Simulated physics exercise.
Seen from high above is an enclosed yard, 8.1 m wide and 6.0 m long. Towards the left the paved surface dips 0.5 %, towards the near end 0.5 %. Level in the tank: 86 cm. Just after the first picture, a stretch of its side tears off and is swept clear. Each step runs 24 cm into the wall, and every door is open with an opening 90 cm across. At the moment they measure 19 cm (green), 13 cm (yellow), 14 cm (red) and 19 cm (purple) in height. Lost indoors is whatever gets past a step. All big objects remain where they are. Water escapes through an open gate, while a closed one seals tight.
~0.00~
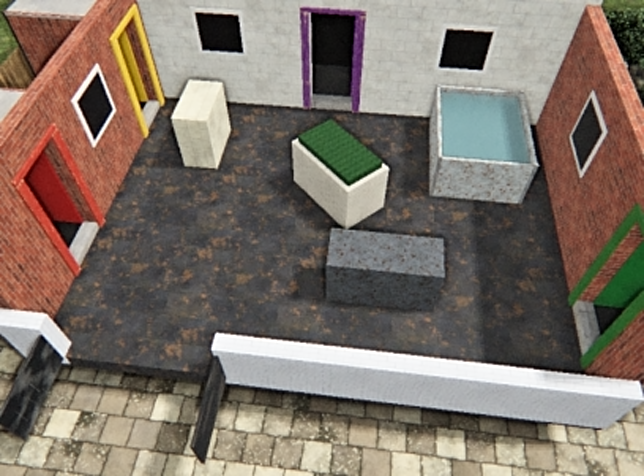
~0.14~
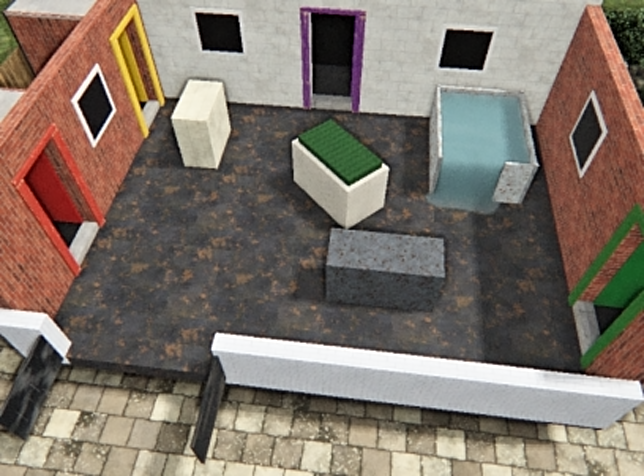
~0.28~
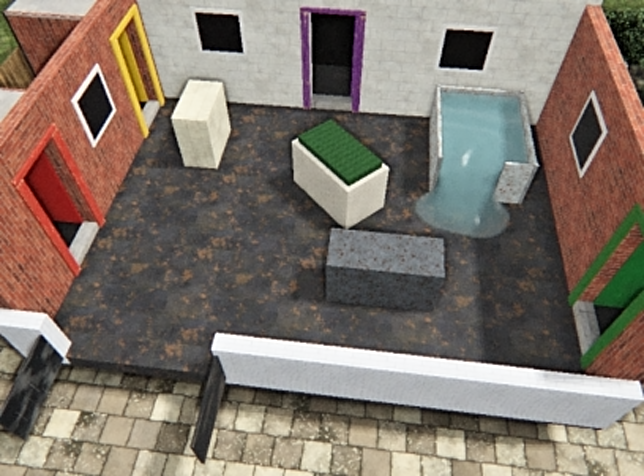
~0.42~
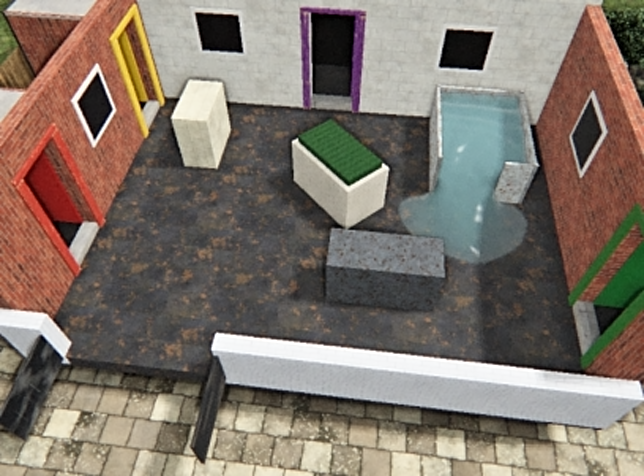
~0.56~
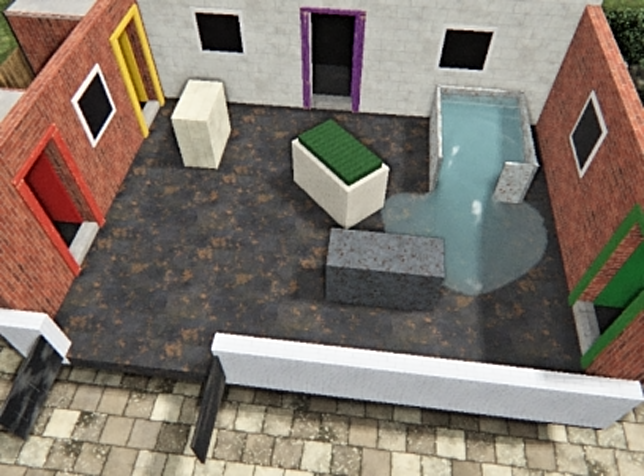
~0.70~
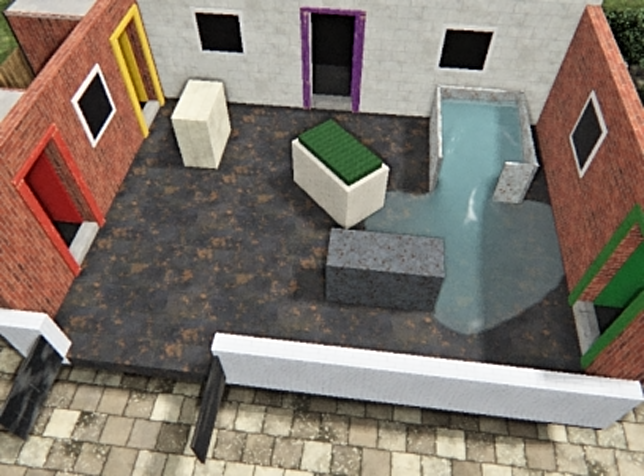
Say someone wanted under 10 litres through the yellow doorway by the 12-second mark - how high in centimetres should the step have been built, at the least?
They should have built it at least 7.5 cm high.
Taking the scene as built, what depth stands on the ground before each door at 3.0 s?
Depths in cm: Green 25, yellow 0, red 11, purple 0.
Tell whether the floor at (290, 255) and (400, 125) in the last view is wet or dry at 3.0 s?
Note: Point one reached; point two not yet reached.
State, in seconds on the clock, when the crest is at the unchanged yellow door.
Near 10.0 seconds.
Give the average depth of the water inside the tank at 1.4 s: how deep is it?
48 cm, roughly.
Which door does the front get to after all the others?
Last in order comes the purple door.
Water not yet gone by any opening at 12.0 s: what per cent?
I'd say near 86 per cent is still there.
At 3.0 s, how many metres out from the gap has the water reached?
Roughly 7.2 m from the gap.
After 1.4 s water covers 25 % of the floor, deepest (44 cm) near (425, 270); it has not reached the yellow door.
After 3.0 s water covers 60 % of the floor, deepest (28 cm) near (476, 389); it has not reached the yellow door.
After 12.0 s water covers 95 % of the floor, deepest (10 cm) near (44, 339); 8 cm at the yellow door, 0 litres in over its 13 cm step.
At the yellow door as built, the water arrived by 4.2 s and peaked near 12 cm at 9.8 s.
Run again over the same 12 s with other heights there, 13 litres in over 7 cm, 3 litres over 9.5 cm. The limit of 10 litres is kept from about 7.5 cm up.
